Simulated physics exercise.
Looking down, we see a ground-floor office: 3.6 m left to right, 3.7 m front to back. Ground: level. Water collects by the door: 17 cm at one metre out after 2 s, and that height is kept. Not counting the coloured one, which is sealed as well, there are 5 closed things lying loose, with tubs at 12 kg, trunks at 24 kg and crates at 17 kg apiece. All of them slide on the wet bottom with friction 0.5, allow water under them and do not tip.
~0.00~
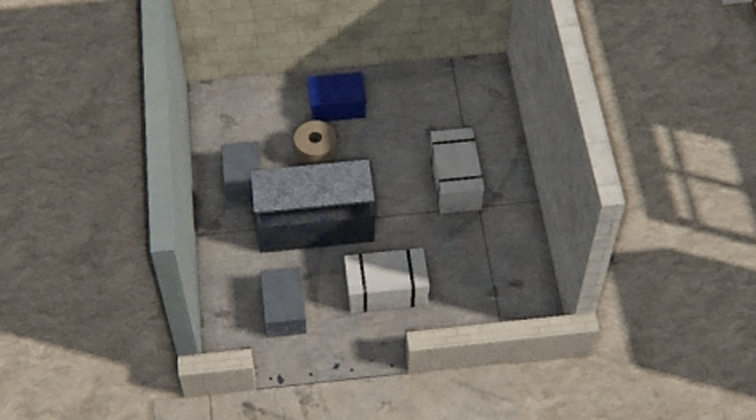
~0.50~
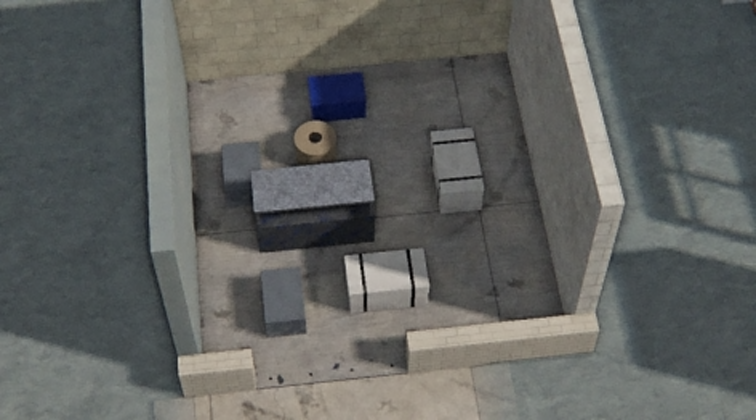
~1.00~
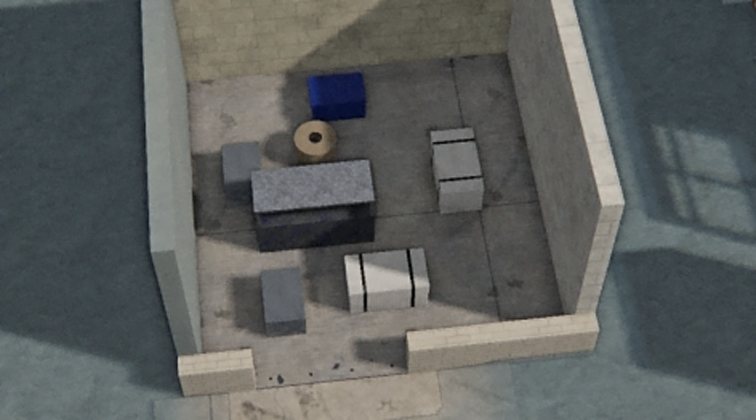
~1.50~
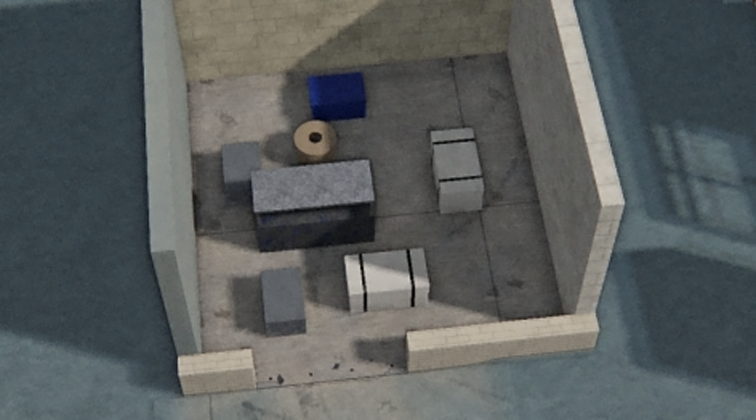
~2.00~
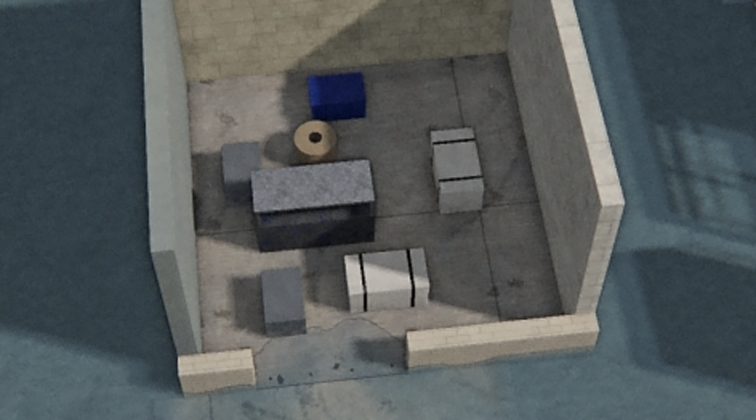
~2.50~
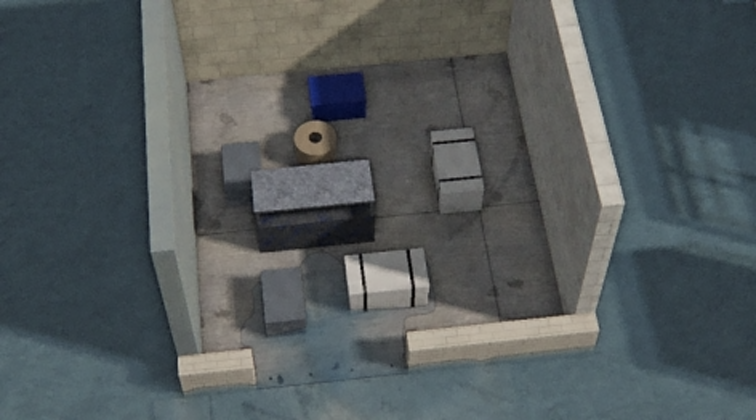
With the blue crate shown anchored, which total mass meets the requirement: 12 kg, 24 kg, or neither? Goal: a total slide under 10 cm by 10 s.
Only the heavier one succeeds.
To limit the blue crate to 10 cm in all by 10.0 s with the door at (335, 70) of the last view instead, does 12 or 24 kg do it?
I'd say neither one will work.
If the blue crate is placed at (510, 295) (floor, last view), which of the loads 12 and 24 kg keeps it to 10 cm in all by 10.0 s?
Short answer: Heavier load only.
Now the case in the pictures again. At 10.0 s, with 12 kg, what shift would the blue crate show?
Shift: Roughly 50 cm.
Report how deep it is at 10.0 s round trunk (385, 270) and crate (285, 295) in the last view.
Depth approx. 10 cm / 8 cm.
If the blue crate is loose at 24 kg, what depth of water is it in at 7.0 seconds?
4 cm, roughly.
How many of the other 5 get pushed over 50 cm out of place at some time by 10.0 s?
I count 4 of them.
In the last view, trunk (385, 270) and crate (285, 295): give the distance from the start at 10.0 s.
150 cm, 150 cm.
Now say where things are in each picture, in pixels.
In the first picture, the blue crate at (337, 89), on the bottom; 0.0 m2 under water; 0 of 6 have shifted.
In the second picture, the blue crate at (337, 89) rests on the ground; 0.0 m2 under water; 0 of 6 have shifted.
In the third picture, the blue crate at (337, 89), on the bottom; 0.0 m2 under water; 0 of 6 have shifted.
In the fourth picture, the blue crate at (337, 89) rests on the ground; 0.0 m2 under water; 0 of 6 have shifted.
In the fifth picture, the blue crate at (337, 89), on the bottom; 0.5 m2 under water; 0 of 6 have shifted.
In the sixth picture, the blue crate at (337, 89), on the bottom; water covers 1.1 m2; 0 of 6 have shifted.
After 3.5 s the blue crate would be 0 cm from its start with 12 kg and 0 cm from its start with 24 kg; 0 cm of water round it then.
After 4.5 s the blue crate would be 0 cm from its start with 12 kg and 0 cm from its start with 24 kg; 0 cm of water round it then.
After 7.0 s the blue crate would be 0 cm from its start with 12 kg and 0 cm from its start with 24 kg; 4 cm of water round it then.
After 10.0 s the blue crate would be 47 cm from its start with 12 kg and 0 cm from its start with 24 kg; 7 cm of water round it then.
